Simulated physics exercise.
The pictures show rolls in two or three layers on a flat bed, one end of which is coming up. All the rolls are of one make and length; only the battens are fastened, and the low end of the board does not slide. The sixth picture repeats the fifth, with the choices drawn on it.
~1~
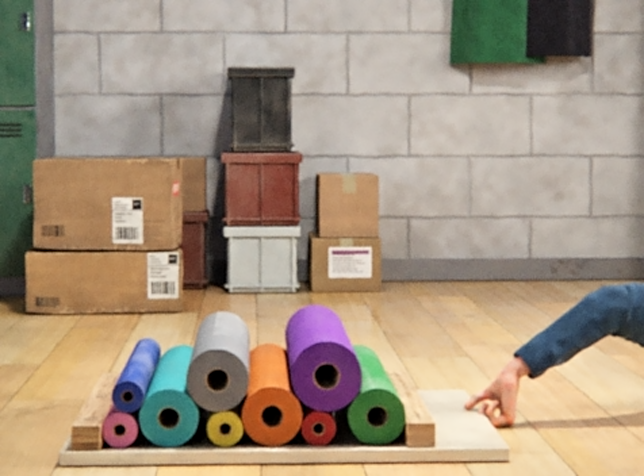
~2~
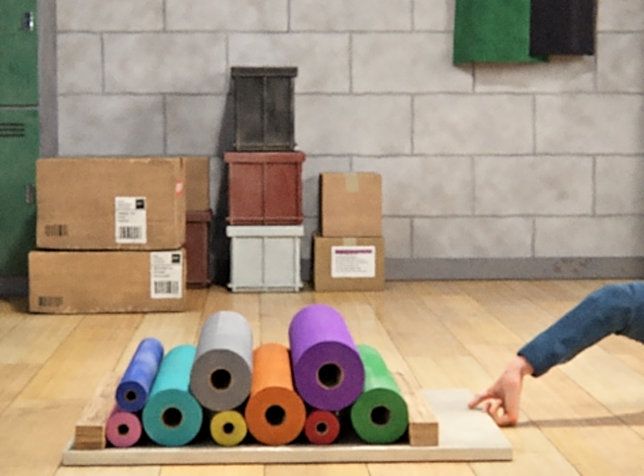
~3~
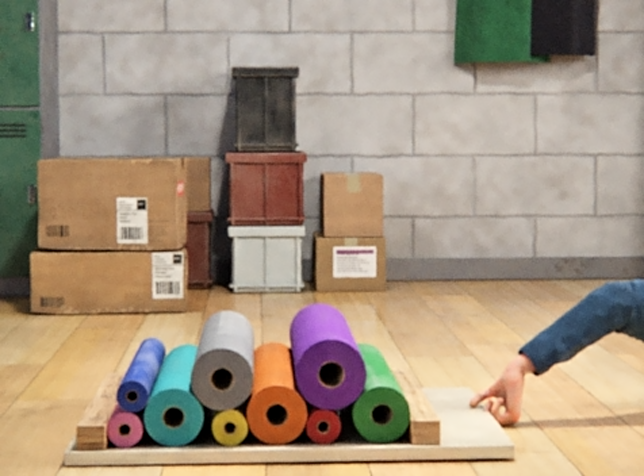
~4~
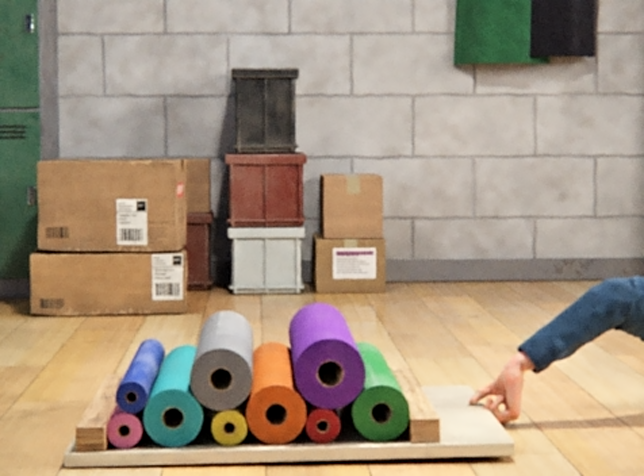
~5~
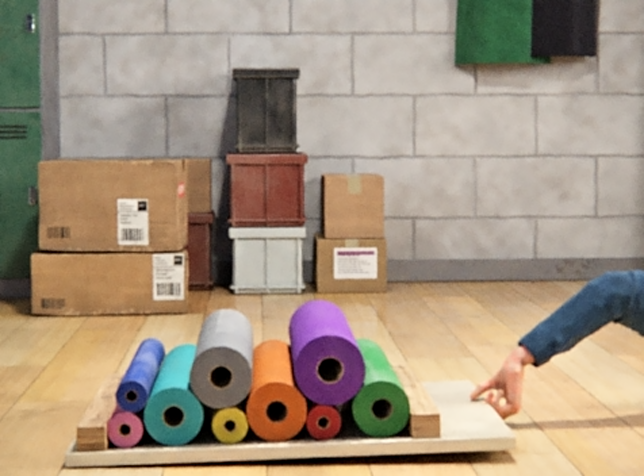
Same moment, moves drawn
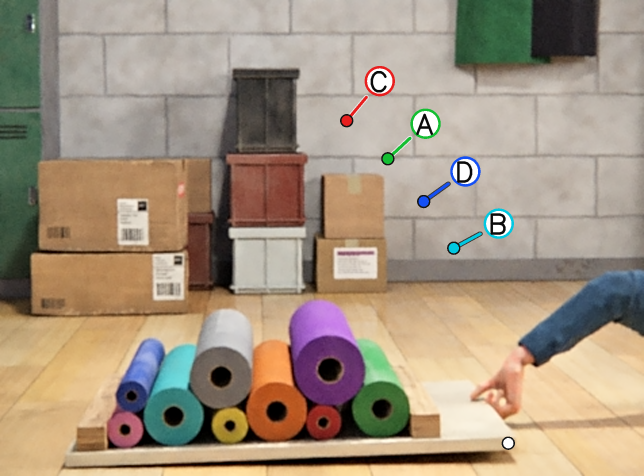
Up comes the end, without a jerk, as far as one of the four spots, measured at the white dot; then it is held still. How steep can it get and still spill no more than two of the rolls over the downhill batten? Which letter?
The answer is mark A.
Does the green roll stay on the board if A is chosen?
Yes, with A.
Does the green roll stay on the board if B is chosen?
Yes, with B.
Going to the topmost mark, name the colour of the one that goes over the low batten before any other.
The blue one.
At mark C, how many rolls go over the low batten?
At C the number is three.
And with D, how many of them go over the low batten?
It comes to one.
On the marked copy, A at (388, 159); B at (454, 248); C at (347, 121); D at (423, 201); the white dot at (508, 443).
Following A. Soon after the start, board at 23°.
Later, board at 43°.
In the end, board at 43°, one over the low batten (blue).
As for the rest, B one over the low batten (blue); C three over the low batten (purple, grey, blue); D one over the low batten (blue).
